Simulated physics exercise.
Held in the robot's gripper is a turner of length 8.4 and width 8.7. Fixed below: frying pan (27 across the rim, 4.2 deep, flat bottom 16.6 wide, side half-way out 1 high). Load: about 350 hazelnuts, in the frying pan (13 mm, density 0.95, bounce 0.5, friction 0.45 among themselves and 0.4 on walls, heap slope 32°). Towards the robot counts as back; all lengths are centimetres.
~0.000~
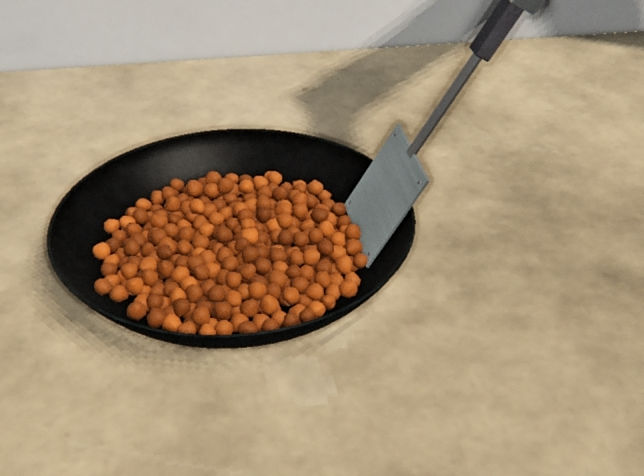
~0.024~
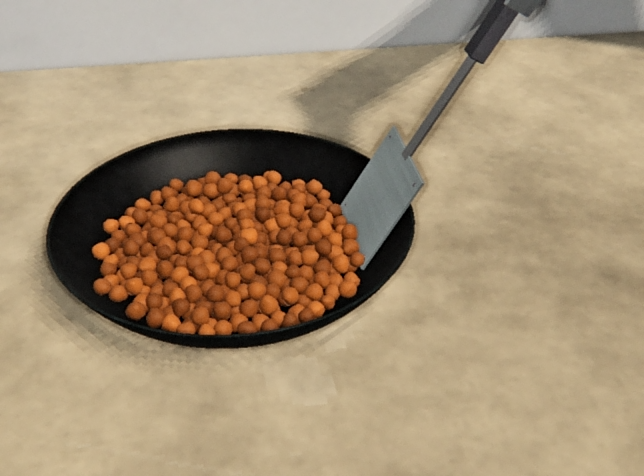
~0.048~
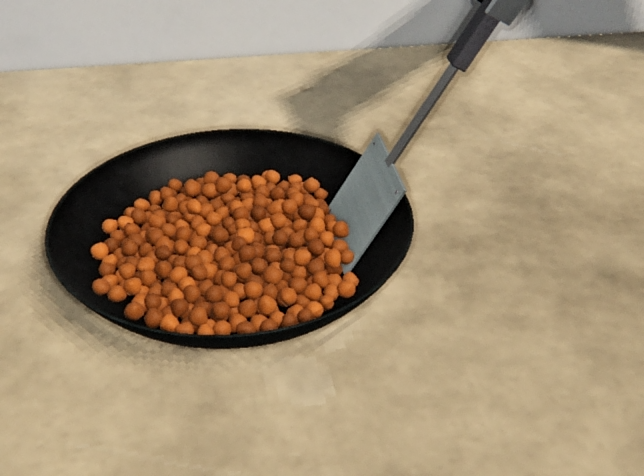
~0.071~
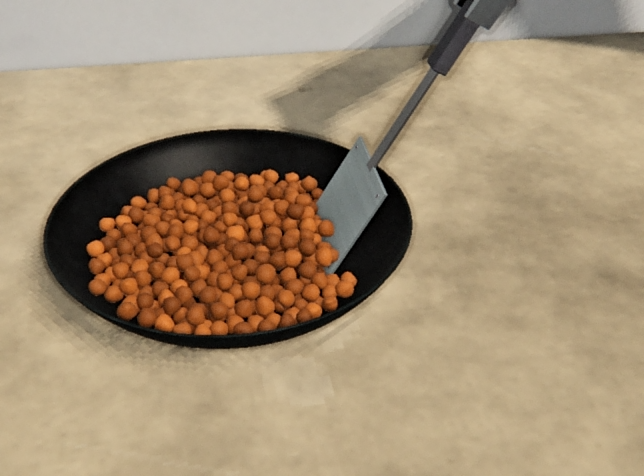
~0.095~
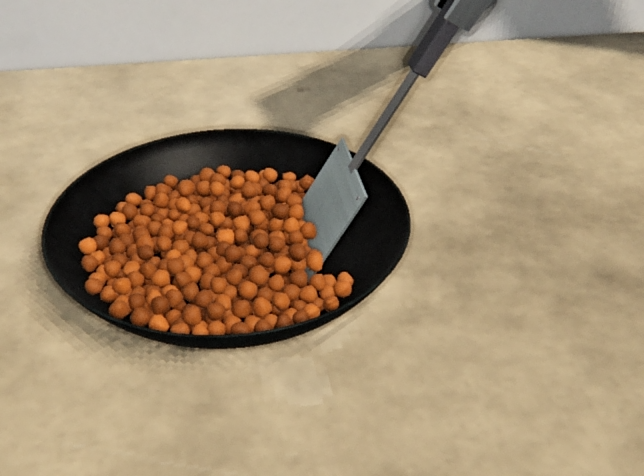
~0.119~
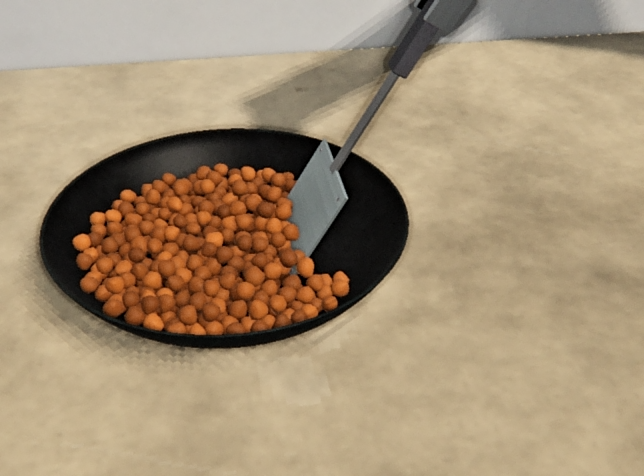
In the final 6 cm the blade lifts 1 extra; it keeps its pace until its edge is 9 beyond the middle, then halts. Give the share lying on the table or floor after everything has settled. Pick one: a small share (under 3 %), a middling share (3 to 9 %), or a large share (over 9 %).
A large share.
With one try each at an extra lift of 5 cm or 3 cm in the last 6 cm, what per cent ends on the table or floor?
First try about 15 %, second try about 15 %.
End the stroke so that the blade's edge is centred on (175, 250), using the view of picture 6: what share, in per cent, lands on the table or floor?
About 0 per cent.
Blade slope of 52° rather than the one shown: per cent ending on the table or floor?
Some 15 in a hundred.
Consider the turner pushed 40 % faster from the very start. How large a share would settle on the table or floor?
About 25 %.
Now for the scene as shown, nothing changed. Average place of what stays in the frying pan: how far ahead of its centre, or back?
I'd say close to 4.0 cm toward the front.
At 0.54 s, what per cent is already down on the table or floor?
I'd say close to 15 in a hundred.
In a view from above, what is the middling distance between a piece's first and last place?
Around 5 cm, measured level.
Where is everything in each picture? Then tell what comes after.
The first picture shows turner top edge at (413, 151), sloping 60°; upper third of the load around (241, 237), from x 100 to 360, top at y 180; 351 in the frying pan.
The second picture shows turner top edge at (408, 153), sloping 60°; upper third of the load around (240, 238), from x 100 to 355, top at y 180.
The third picture shows turner top edge at (391, 160), sloping 60°; upper third of the load around (241, 237), from x 100 to 350, top at y 180.
The fourth picture shows turner top edge at (373, 164), sloping 60°; upper third of the load around (235, 236), from x 95 to 350, top at y 175.
The fifth picture shows turner top edge at (354, 166), sloping 60°; upper third of the load around (225, 238), from x 90 to 345, top at y 170.
The sixth picture shows turner top edge at (335, 167), sloping 60°; upper third of the load around (214, 240), from x 80 to 340, top at y 170; 351 in the frying pan.
By 0.21 s, sloping 60°, highest piece 5 above the table; 351 in the frying pan.
By 0.29 s, sloping 60°, highest piece 6 above the table; 351 in the frying pan.
By 0.54 s, sloping 60°, highest piece 6 above the table; 292 in the frying pan, 55 on the table or floor, 4 on the blade or in flight.
By 1.59 s, sloping 60°, highest piece 5 above the table; 291 in the frying pan, 60 on the table or floor.
Final count, 291 in the frying pan, 60 on the table or floor. That is 17 % on the table or floor.
